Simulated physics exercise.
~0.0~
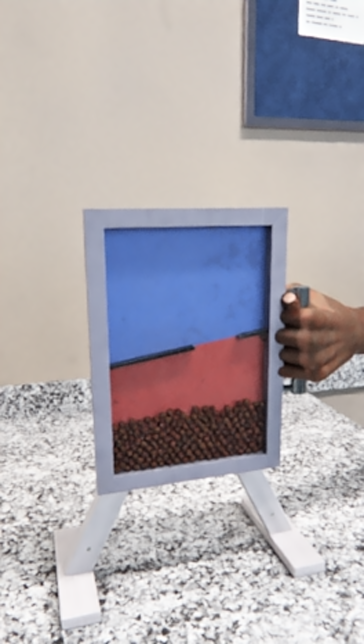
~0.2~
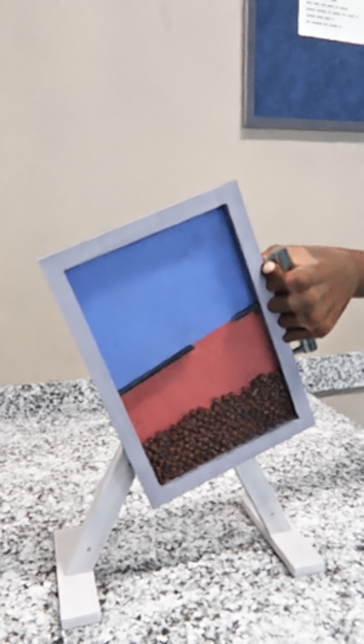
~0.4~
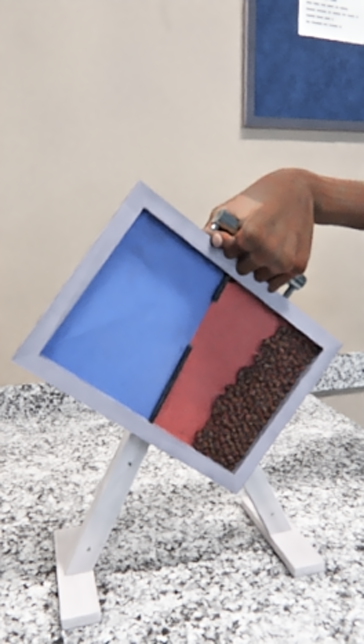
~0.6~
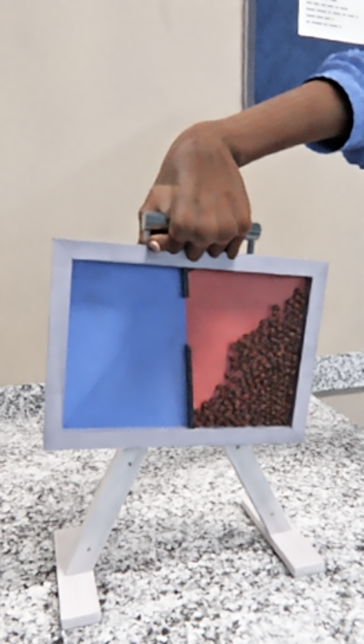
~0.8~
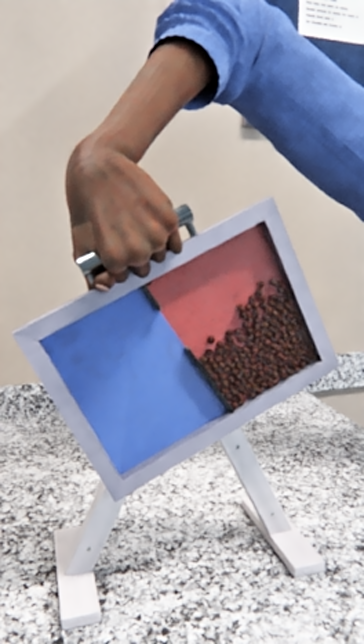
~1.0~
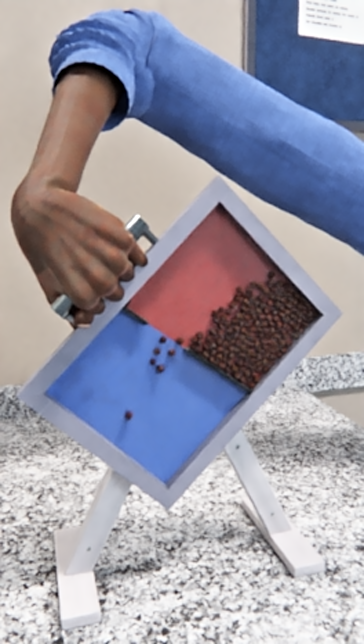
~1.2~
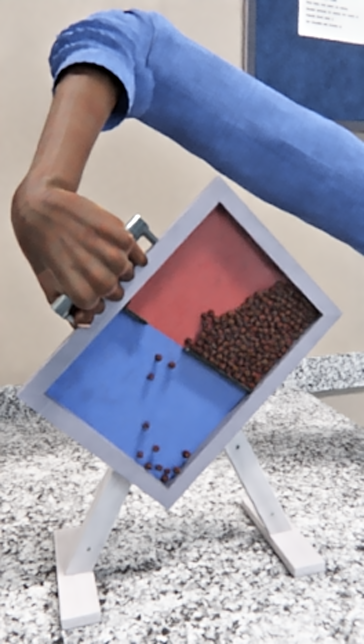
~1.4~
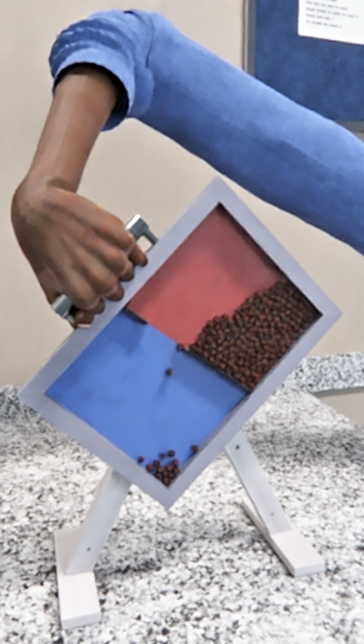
A hand turns a framed box anticlockwise, and a few dark beads drop into the blue chamber.
